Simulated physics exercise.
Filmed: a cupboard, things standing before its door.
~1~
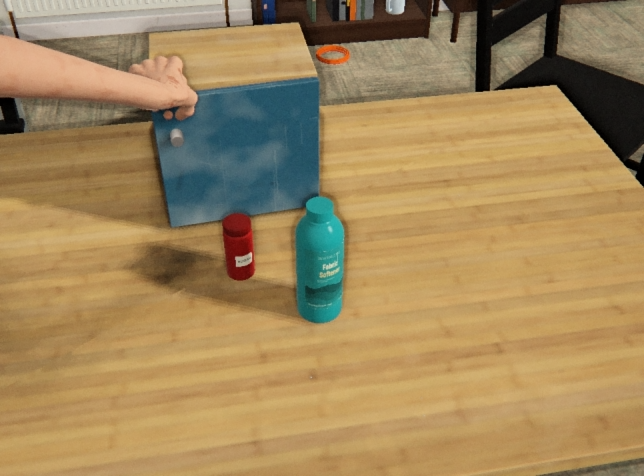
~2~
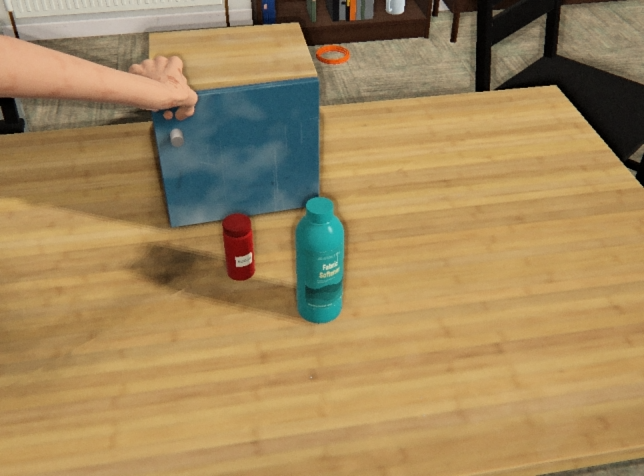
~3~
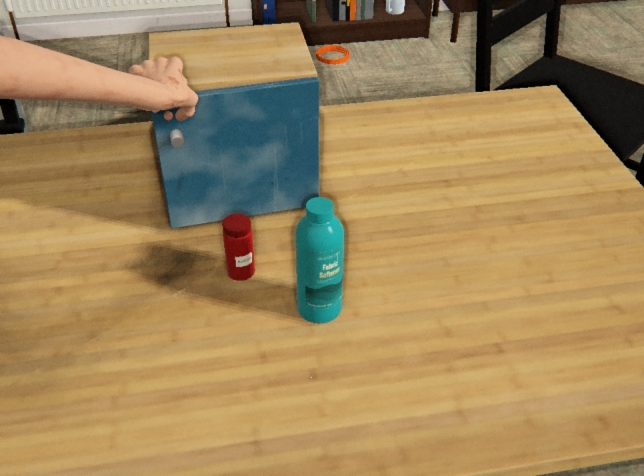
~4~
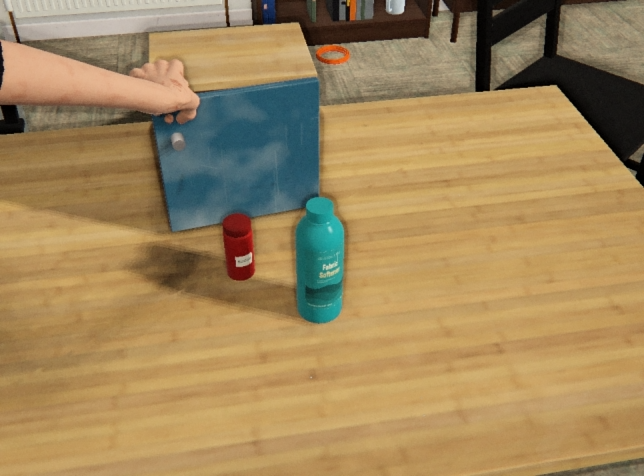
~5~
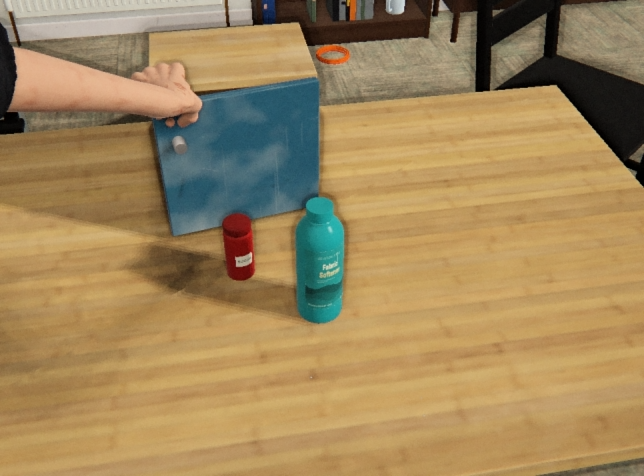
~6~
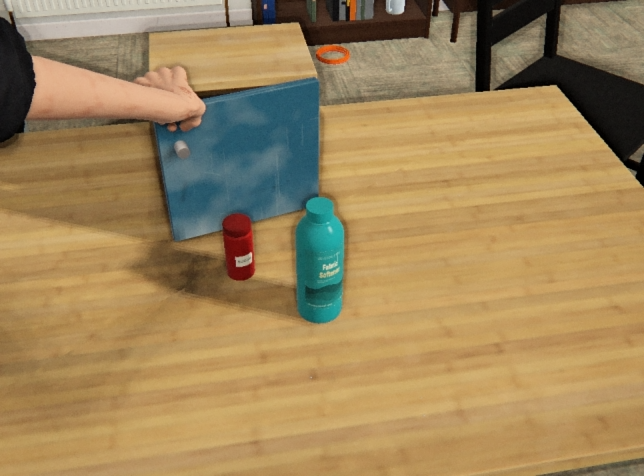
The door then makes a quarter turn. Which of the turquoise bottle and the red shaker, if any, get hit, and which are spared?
Here the turquoise bottle gets hit, the red shaker gets hit.
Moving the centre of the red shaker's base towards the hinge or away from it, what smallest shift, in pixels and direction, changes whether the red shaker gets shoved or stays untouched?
Push it left around 40 pixels and you reach the switch.
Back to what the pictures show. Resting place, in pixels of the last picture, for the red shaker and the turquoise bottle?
Final spots: Red shaker at (358, 267), turquoise bottle at (375, 269).
Then, 1.54 s on from there, door 64° open; turquoise bottle moving near (326, 262); red shaker displaced well along near (295, 271).
In the end, the turquoise bottle gets knocked, near (375, 270); the red shaker gets knocked, near (358, 267).
